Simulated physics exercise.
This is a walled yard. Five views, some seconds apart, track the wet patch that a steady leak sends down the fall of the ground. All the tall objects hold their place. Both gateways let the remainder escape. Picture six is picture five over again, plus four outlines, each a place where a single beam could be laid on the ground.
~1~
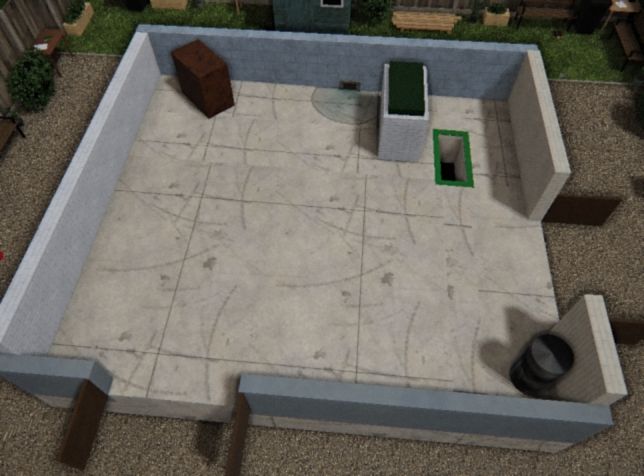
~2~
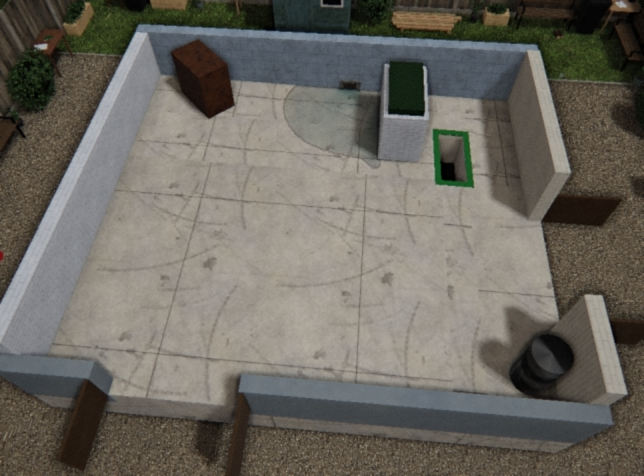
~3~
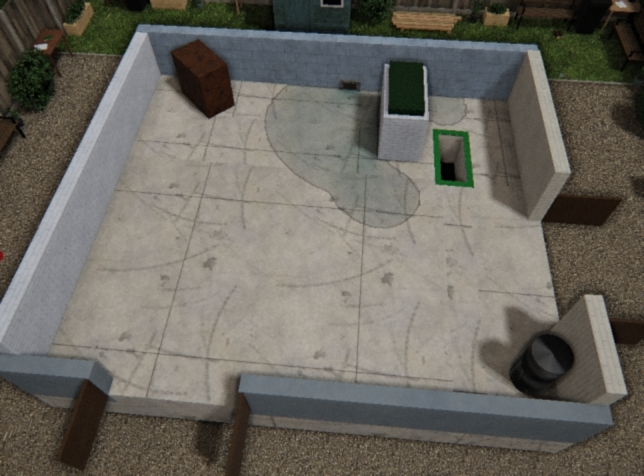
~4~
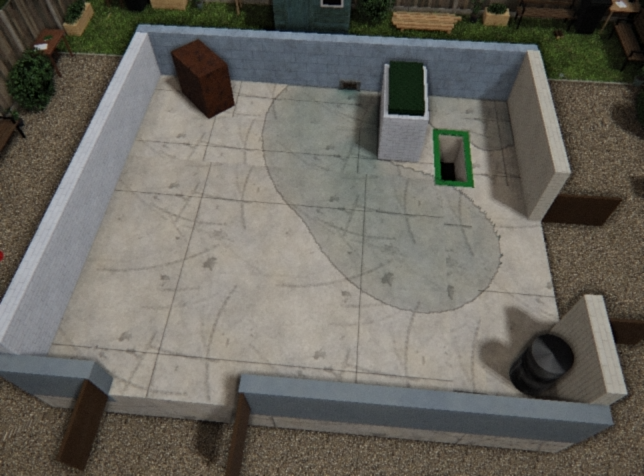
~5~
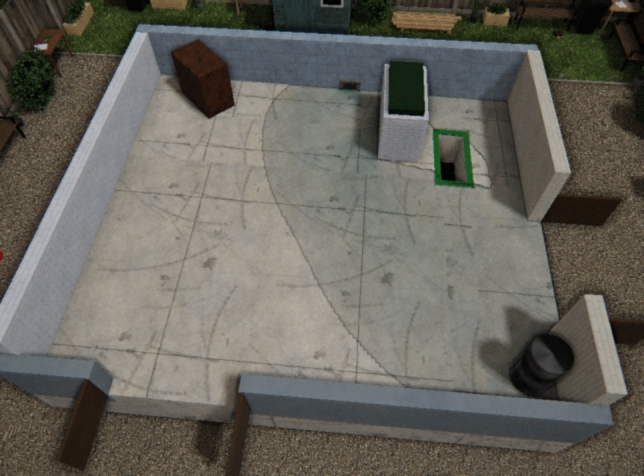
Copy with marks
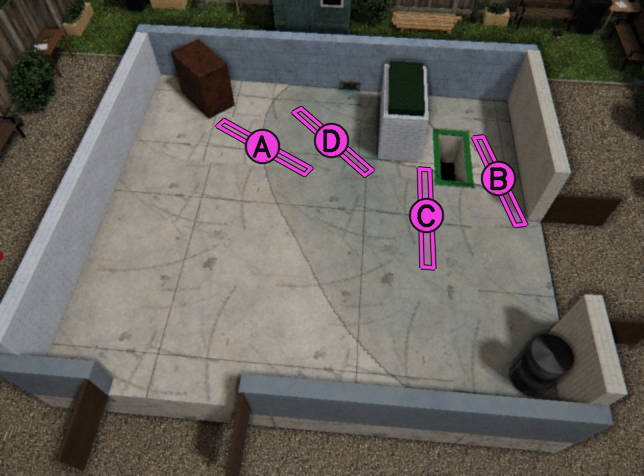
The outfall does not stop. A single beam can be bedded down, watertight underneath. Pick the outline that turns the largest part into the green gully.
Best: D.
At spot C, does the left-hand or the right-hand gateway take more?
The right gate.
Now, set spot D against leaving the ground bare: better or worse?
It is better.
On the marked copy, A from (221, 123) to (307, 171); B from (478, 137) to (520, 224); C from (427, 267) to (424, 169); D from (297, 110) to (368, 172).
With A, about 3 % of the stream runs into the green gully, about 97 % out by the gates.
With B, about 3 % of the stream runs into the green gully, about 96 % out by the gates.
With C, about 4 % of the stream runs into the green gully, about 95 % out by the gates.
With D, about 8 % of the stream runs into the green gully, about 90 % out by the gates.
